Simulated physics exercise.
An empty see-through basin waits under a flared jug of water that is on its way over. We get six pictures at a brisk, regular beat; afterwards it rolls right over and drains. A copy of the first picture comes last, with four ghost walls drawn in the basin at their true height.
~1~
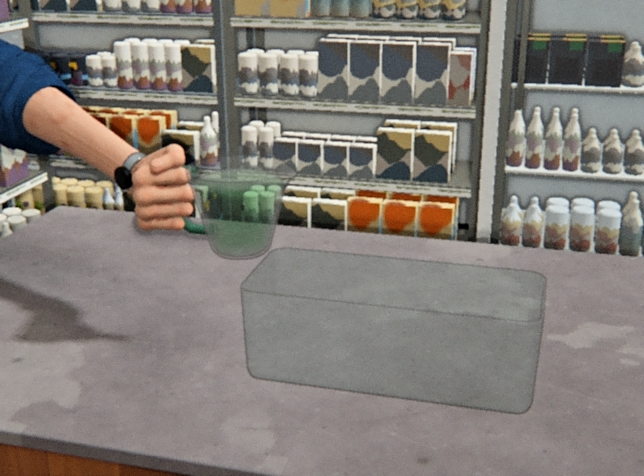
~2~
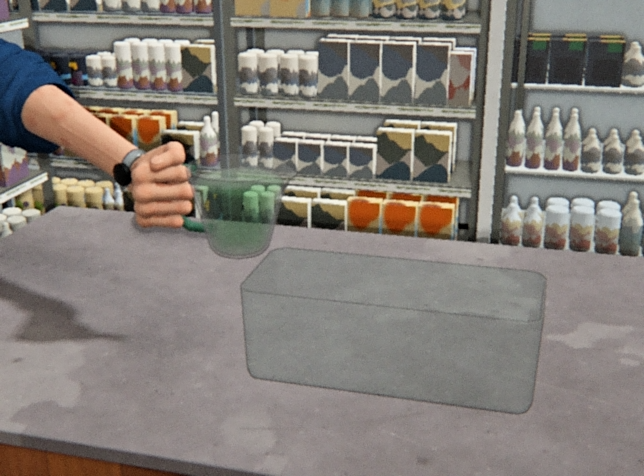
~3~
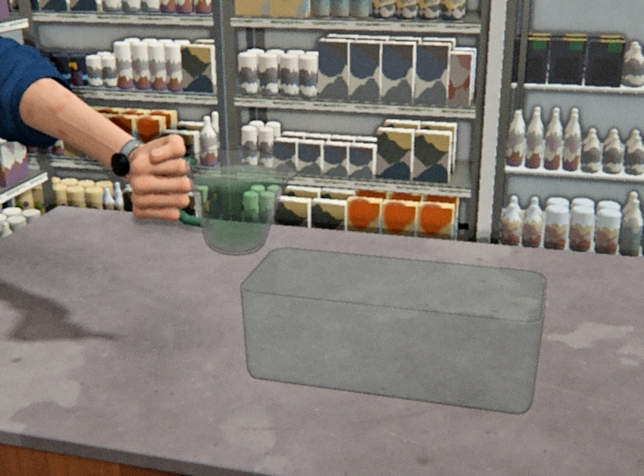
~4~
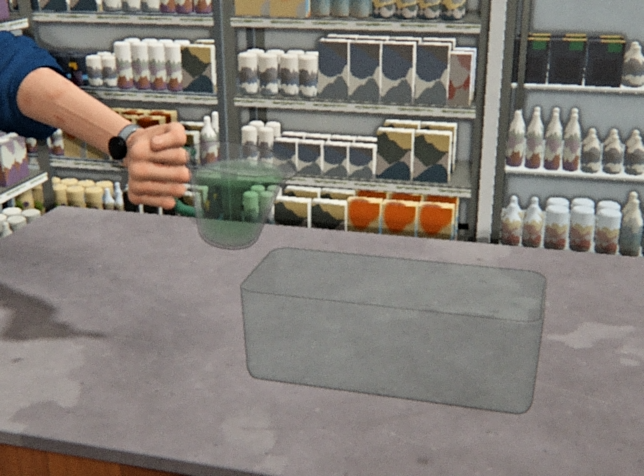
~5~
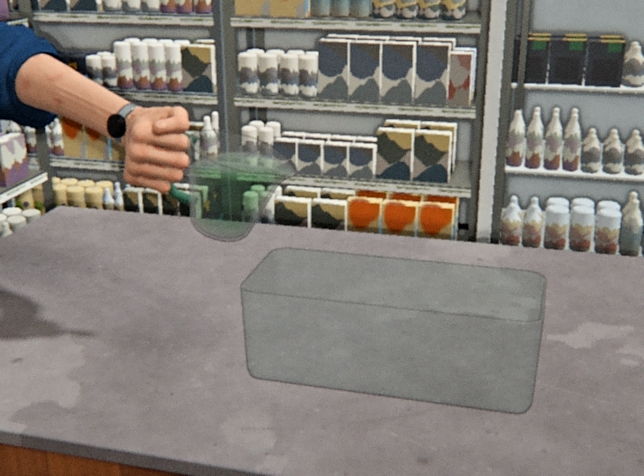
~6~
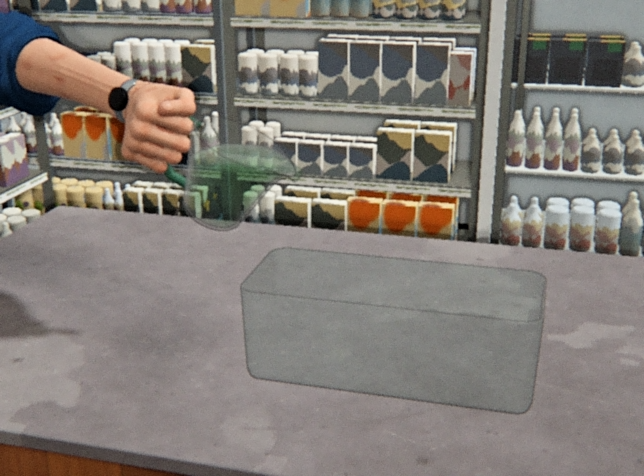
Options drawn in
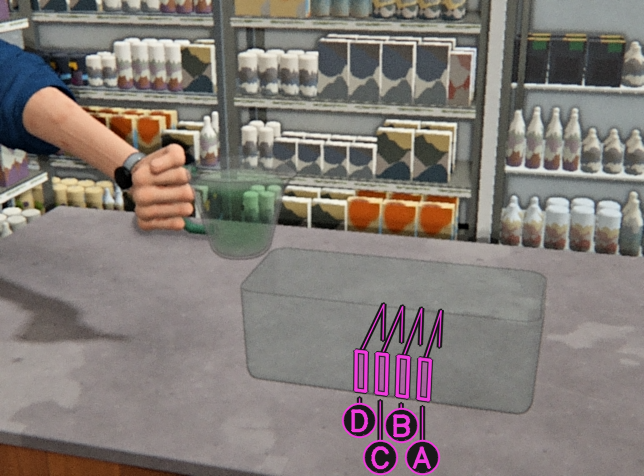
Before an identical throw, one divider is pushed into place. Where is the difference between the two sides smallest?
D works best here.
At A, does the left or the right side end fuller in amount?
More ends on the left.
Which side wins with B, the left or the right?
The left side.
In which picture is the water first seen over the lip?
In picture 6.
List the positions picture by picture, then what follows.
The first frame shows upright, lip at (295, 175); basin from (248, 373) to (532, 411); nothing has left yet.
The second frame shows upright, lip at (295, 175); nothing has left yet.
The third frame shows tipped about 4°, lip at (295, 175); nothing has left yet.
The fourth frame shows tipped about 10°, lip at (295, 175); nothing has left yet.
The fifth frame shows tipped about 17°, lip at (294, 174); nothing has left yet.
The sixth frame shows tipped about 26°, lip at (294, 174); water is over the lip, down to (297, 178).
In magenta, A at (422, 406); B at (401, 404); C at (380, 401); D at (359, 398).
If A is chosen, about 94 % ends left of the wall and 4 % right of it.
If B is chosen, about 92 % ends left of the wall and 4 % right of it; 3 % is lost outside.
If C is chosen, about 95 % ends left of the wall and 3 % right of it.
If D is chosen, about 45 % ends left of the wall and 54 % right of it.
